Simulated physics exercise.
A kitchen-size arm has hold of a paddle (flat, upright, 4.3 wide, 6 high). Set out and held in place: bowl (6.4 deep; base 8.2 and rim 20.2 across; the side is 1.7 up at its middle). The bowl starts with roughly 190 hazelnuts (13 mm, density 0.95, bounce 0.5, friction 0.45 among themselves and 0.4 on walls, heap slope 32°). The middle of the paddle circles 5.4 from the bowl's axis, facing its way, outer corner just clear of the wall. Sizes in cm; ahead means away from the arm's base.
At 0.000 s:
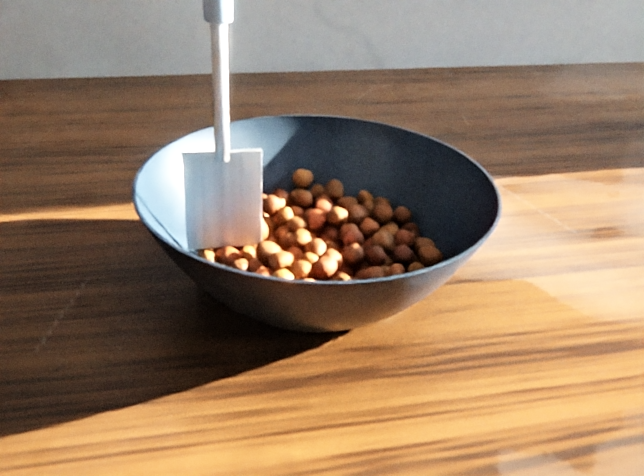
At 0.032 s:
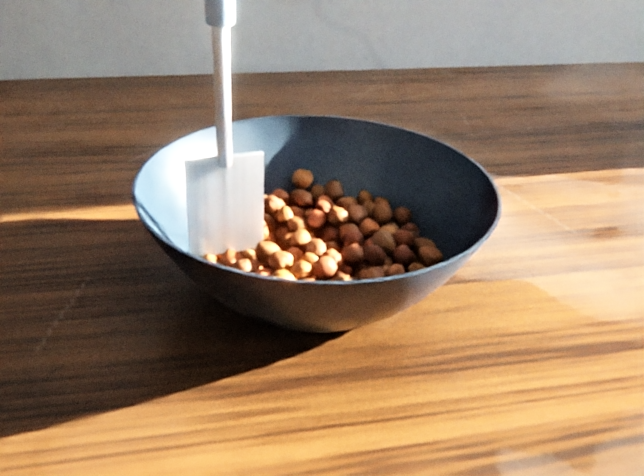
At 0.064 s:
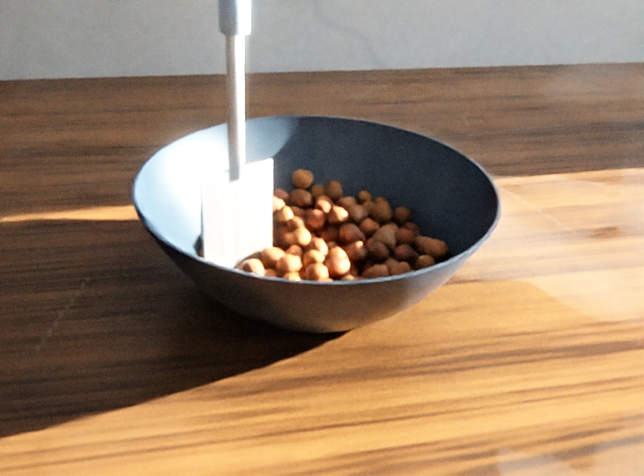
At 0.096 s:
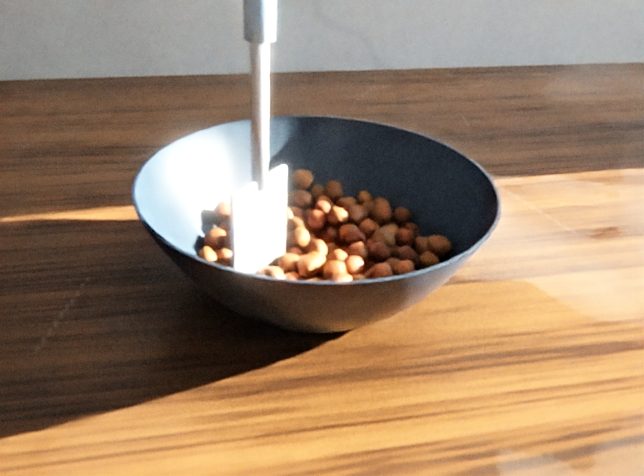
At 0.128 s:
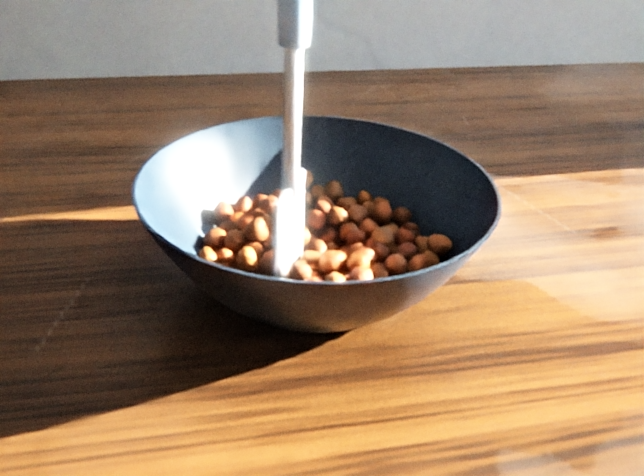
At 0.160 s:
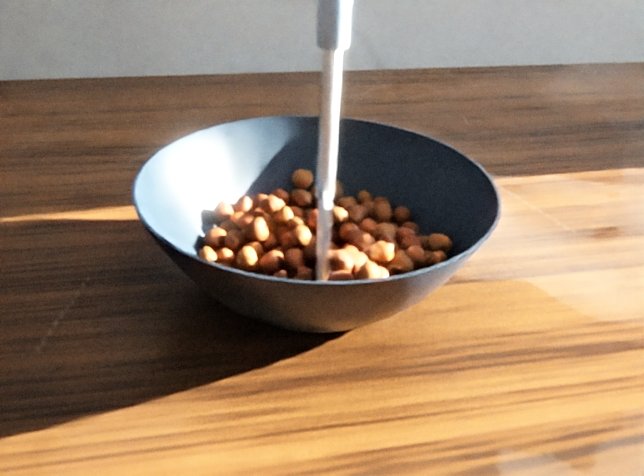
The video shows a metal paddle upright in a dark bowl of hazelnuts on a wooden table, moving from the left side toward the middle along the near side while turning edge-on, as the nuts shift slightly around it.
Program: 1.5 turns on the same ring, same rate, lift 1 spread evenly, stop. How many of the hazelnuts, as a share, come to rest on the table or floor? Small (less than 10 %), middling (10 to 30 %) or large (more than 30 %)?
On the table or floor the share is small, less than 10 %.
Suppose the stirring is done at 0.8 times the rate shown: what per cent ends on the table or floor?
Some 0 per cent.
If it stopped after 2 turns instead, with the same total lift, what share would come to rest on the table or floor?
Then about 5 per cent.
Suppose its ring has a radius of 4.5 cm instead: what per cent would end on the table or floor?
It would be near 0 per cent.
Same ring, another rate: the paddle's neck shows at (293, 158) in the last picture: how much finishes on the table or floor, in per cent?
About 0 per cent.
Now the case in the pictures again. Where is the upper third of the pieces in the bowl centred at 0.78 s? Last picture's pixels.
Near (332, 280).
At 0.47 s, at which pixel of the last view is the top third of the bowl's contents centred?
Near (296, 178).
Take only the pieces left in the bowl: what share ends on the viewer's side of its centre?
Some 50 per cent.
After 0.47 s, 260° round, highest piece 8 above the table; 190 in the bowl, 1 on the table or floor, 2 in flight or on the tool.
After 0.78 s, 79° round, highest piece 7 above the table; 182 in the bowl, 10 on the table or floor, 1 in flight or on the tool.
After 1.14 s, 180° round, highest piece 5 above the table; 182 in the bowl, 11 on the table or floor.
After 1.84 s, 180° round, highest piece 5 above the table; 182 in the bowl, 11 on the table or floor.
At rest, 182 in the bowl, 11 on the table or floor. That is 6 % on the table or floor.
